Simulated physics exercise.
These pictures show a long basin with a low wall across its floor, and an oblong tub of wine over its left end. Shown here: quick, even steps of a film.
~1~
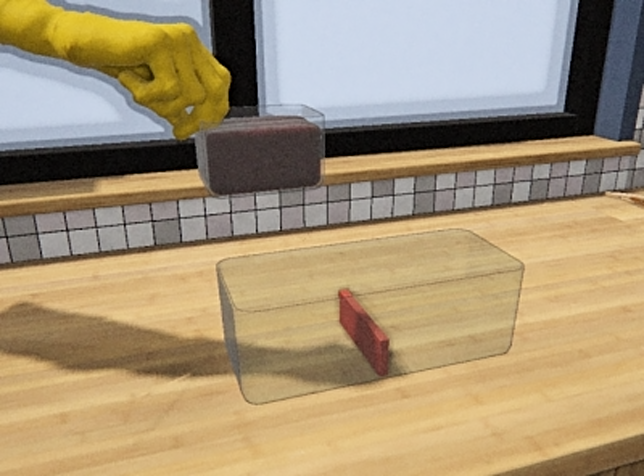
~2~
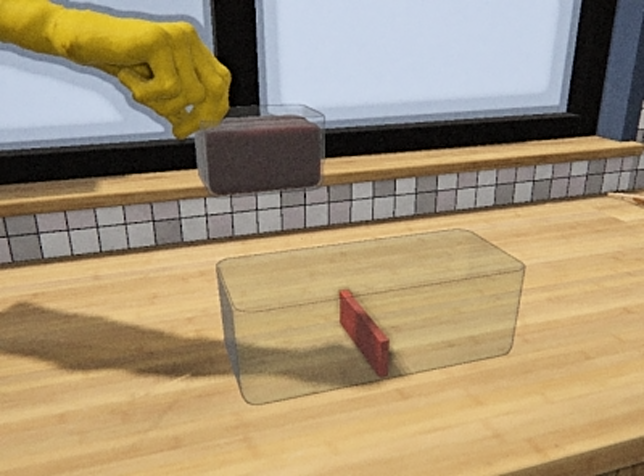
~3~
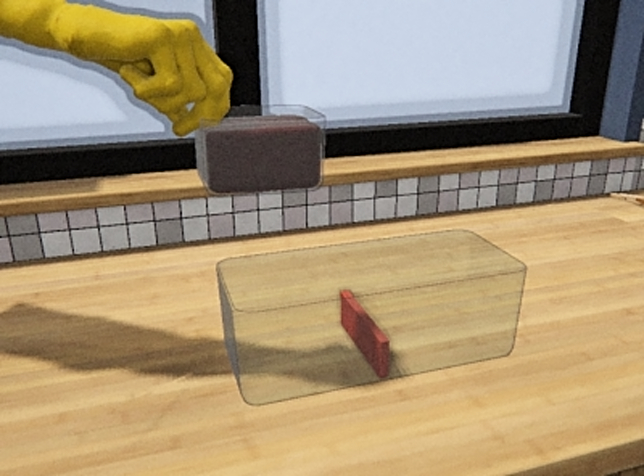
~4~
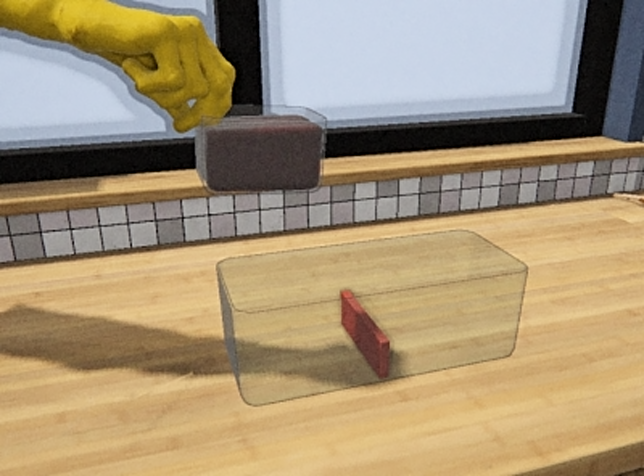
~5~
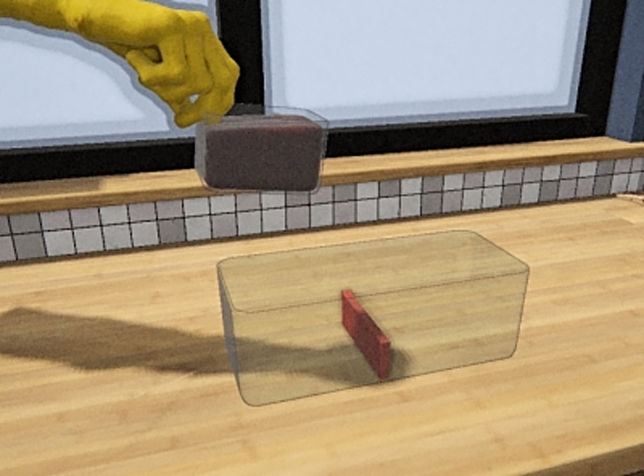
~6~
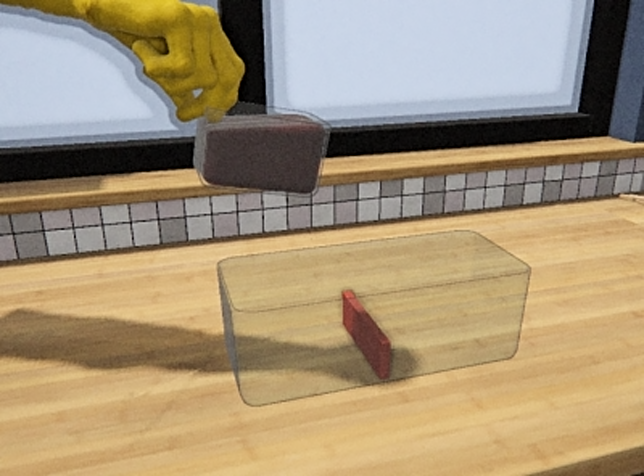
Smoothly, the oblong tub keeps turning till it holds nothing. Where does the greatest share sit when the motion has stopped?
I foresee the right area holding the largest share.
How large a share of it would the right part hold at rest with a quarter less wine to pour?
Roughly 60 percent.
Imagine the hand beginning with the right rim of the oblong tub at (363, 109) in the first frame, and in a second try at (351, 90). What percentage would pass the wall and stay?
The first start yields 95 per cent, the second 90 per cent.
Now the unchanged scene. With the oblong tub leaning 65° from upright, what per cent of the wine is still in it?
55 per cent, roughly.
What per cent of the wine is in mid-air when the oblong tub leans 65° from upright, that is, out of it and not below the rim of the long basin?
Airborne share: Approx. 30 %.
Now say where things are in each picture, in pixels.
In the first picture, it leans 0°; its right rim is at (313, 112); the wine meets the walls at (200, 128) and (310, 121); the long basin's rim runs from (225, 286) to (495, 248); the wall's top is at (362, 314).
In the second picture, it leans 0°; its right rim is at (314, 112); the wine meets the walls at (199, 127) and (310, 120).
In the third picture, it leans 2°; its right rim is at (315, 113); the wine meets the walls at (200, 127) and (311, 121).
In the fourth picture, it leans 4°; its right rim is at (316, 115); the wine meets the walls at (201, 126) and (312, 121).
In the fifth picture, it leans 7°; its right rim is at (318, 117); the wine meets the walls at (202, 126) and (314, 120).
In the sixth picture, it leans 11°; its right rim is at (320, 121); the wine meets the walls at (202, 125) and (317, 120).
A moment on, the tilt is 65° and 54 per cent is still to pour, 2 is left of the wall and 12 right of it.
Next, the tilt is 101° and 10 per cent is still to pour, 11 is left of the wall and 70 right of it.
Then the tilt is 110° and 0 per cent is still to pour, 28 is left of the wall and 70 right of it.
Later the tilt is 110° and 0 per cent is still to pour, 29 is left of the wall and 70 right of it.
Finally, 29 per cent lies left of the wall, 70 right of it and 1 outside.
